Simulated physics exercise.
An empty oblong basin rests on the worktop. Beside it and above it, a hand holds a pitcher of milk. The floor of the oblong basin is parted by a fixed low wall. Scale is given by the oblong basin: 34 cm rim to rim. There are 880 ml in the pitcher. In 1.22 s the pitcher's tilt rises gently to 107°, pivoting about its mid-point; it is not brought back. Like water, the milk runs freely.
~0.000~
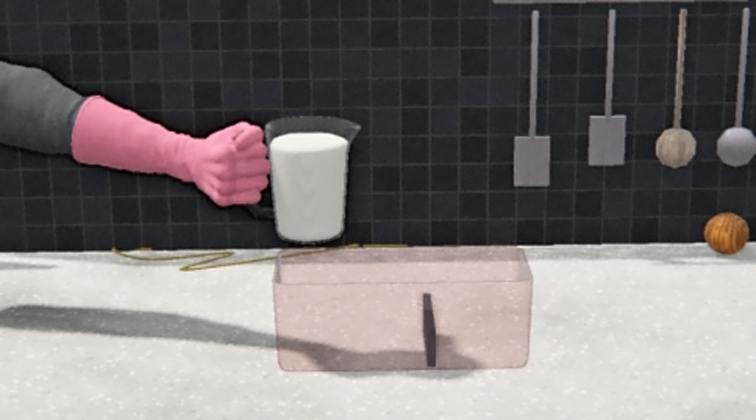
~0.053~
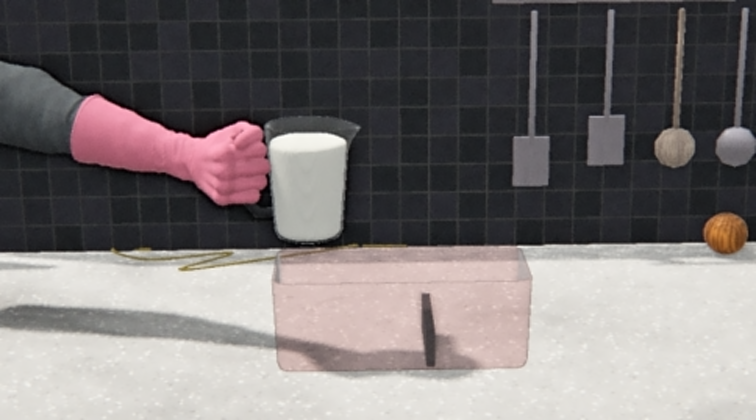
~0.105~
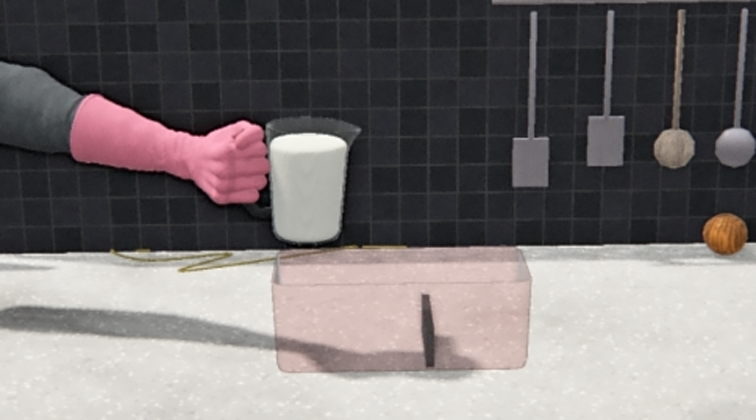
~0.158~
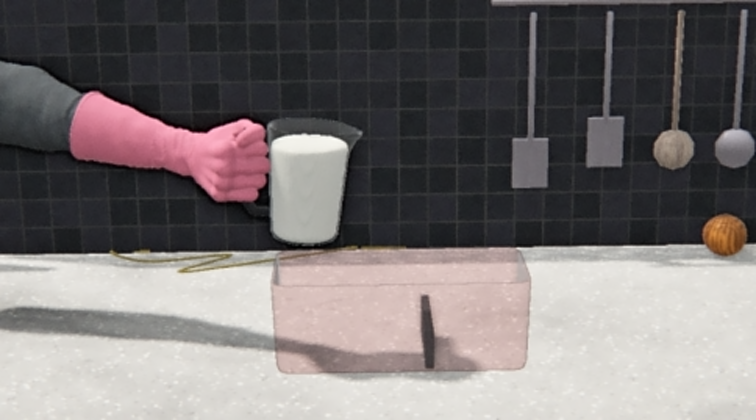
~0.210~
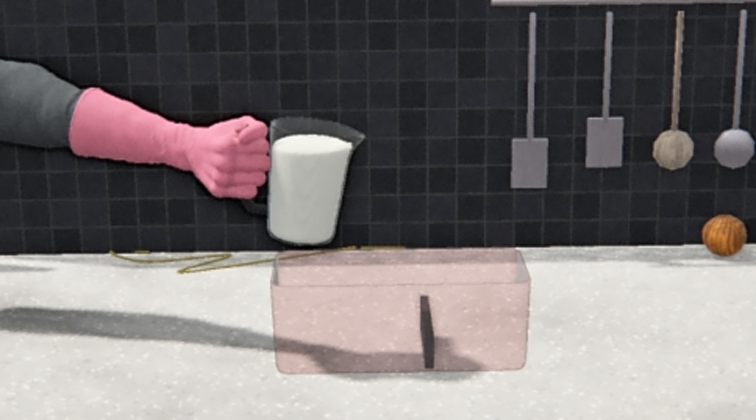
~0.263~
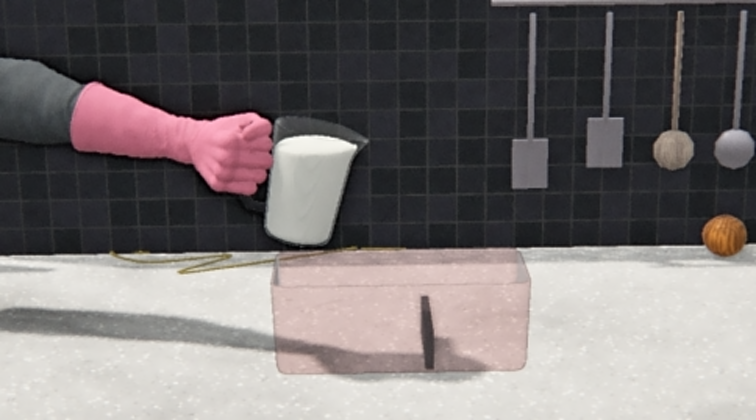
To begin with, a pink-gloved hand holds a dark-rimmed clear pitcher of milk upright above the left part of an empty, pinkish see-through oblong basin on a pale worktop. The hand then gently tilts the pitcher slightly to the right, while the milk stays inside and the basin remains empty.
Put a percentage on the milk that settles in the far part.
Roughly 34 per cent ends up there.
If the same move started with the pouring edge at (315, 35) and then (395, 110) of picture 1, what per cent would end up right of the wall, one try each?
Around 5 per cent first, around 95 per cent next.
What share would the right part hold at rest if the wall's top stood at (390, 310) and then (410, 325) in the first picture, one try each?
95 in a hundred, followed by 70 in a hundred.
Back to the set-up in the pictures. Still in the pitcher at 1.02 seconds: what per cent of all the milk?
Around 34 percent of it.
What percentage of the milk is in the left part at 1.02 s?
I'd put it at close to 24 %.
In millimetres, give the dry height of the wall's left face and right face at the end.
I'd say some 36 mm on the left and some 38 mm on the right.
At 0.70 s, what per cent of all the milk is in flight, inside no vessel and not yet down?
Roughly 12 percent.
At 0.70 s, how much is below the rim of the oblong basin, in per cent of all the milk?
4 %, roughly.
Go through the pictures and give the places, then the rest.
In the first frame, it leans 0°; its right rim is at (360, 126); the milk meets the walls at (270, 141) and (348, 140); the oblong basin's rim runs from (276, 267) to (527, 264); the wall's top is at (429, 312).
In the second frame, it leans 1°; its right rim is at (360, 126); the milk meets the walls at (269, 141) and (347, 141).
In the third frame, it leans 2°; its right rim is at (361, 129); the milk meets the walls at (270, 142) and (347, 143).
In the fourth frame, it leans 4°; its right rim is at (362, 132); the milk meets the walls at (271, 143) and (348, 144).
In the fifth frame, it leans 8°; its right rim is at (365, 135); the milk meets the walls at (273, 144) and (352, 144).
In the sixth frame, it leans 12°; its right rim is at (368, 140); the milk meets the walls at (275, 145) and (357, 146).
By 0.70 s the tilt is 66° and 84 per cent is still to pour, 1 is left of the wall and 3 right of it.
By 1.02 s the tilt is 100° and 34 per cent is still to pour, 24 is left of the wall and 28 right of it.
By 1.36 s the tilt is 107° and 2 per cent is still to pour, 63 is left of the wall and 33 right of it.
By 1.72 s the tilt is 107° and 0 per cent is still to pour, 66 is left of the wall and 34 right of it.
At rest 66 per cent lies left of the wall, 34 right of it and 1 outside.
